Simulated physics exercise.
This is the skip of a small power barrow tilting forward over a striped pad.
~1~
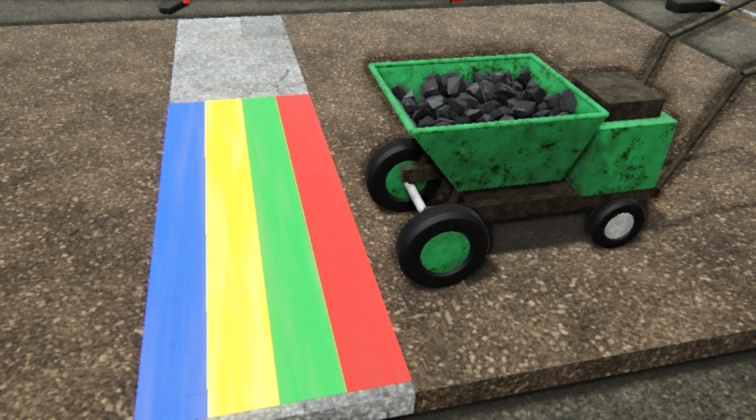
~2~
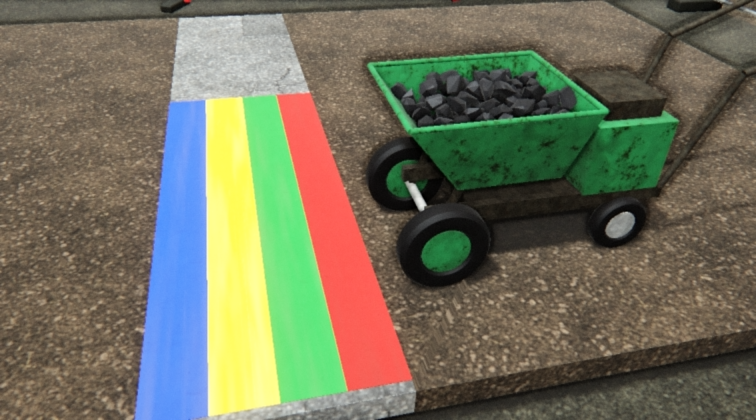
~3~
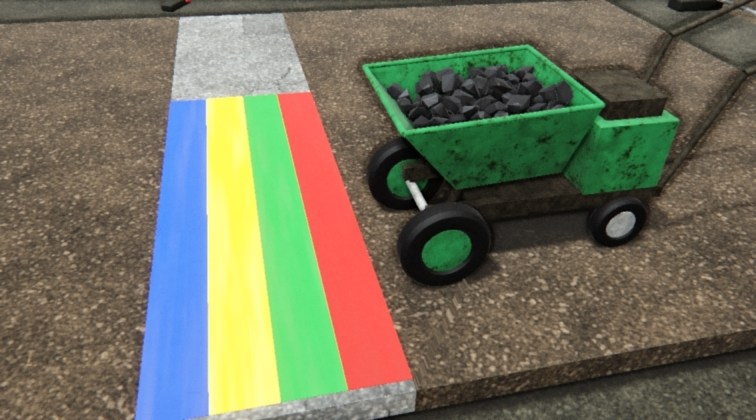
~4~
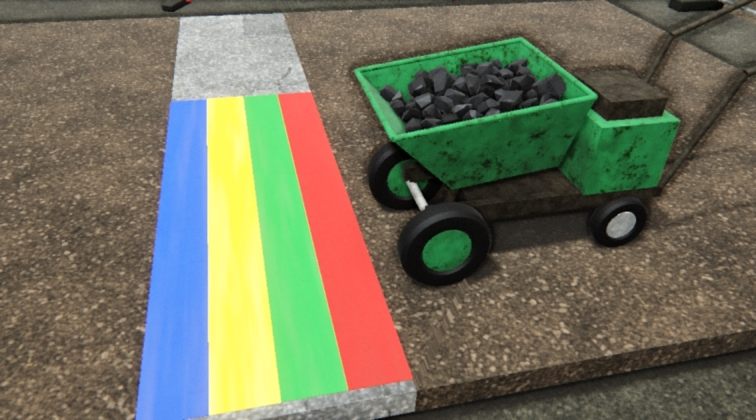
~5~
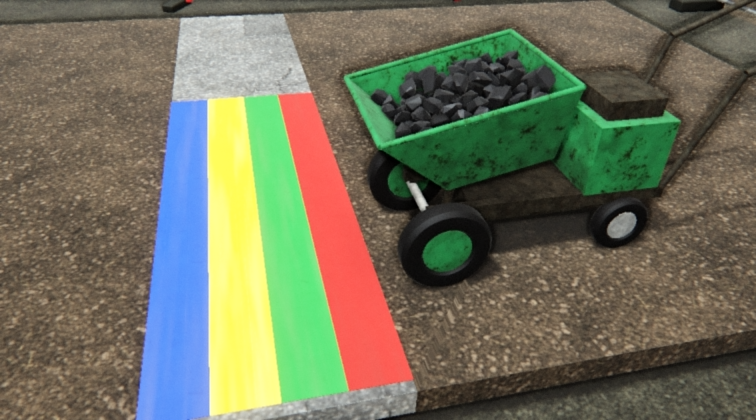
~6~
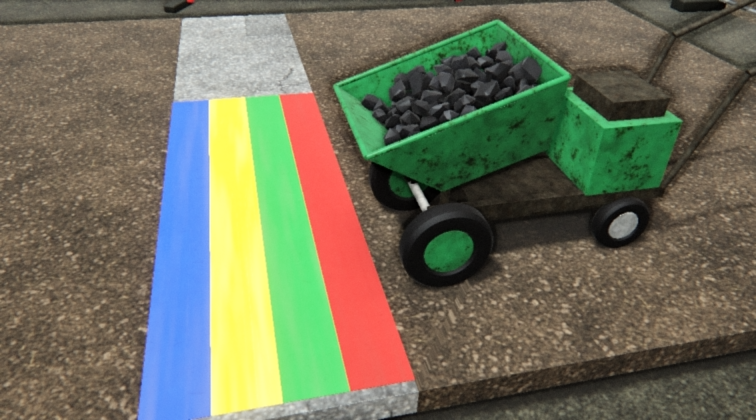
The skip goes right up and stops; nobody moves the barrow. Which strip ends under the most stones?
Most lies over the yellow band.
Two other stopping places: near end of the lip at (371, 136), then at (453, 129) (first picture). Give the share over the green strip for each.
Roughly 0 per cent, and 40 per cent.
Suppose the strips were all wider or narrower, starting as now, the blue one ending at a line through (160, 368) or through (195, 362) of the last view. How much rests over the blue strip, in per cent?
Near 10 % and 20 %.
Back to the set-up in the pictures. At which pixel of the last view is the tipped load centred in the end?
Around (249, 260).
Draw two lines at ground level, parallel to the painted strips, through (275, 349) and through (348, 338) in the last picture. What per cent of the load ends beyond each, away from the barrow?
About 40 and 70 per cent.
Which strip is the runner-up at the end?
The runner-up: The strip in green.
Shortly afterwards, skip tipped steeply; the whole lot in the skip.
Next, skip tipped right over; the bulk in the skip; a little over the green strip; near a quarter over the yellow strip; only a few over the blue strip.
Some moments later, skip tipped right over; near a third in the skip; near a quarter over the green strip; near a third over the yellow strip; a little over the blue strip; only a few off the paint.
In the end, skip tipped right over; near a third in the skip; only a few over the red strip; near a quarter over the green strip; near a third over the yellow strip; a little over the blue strip; only a few off the paint.
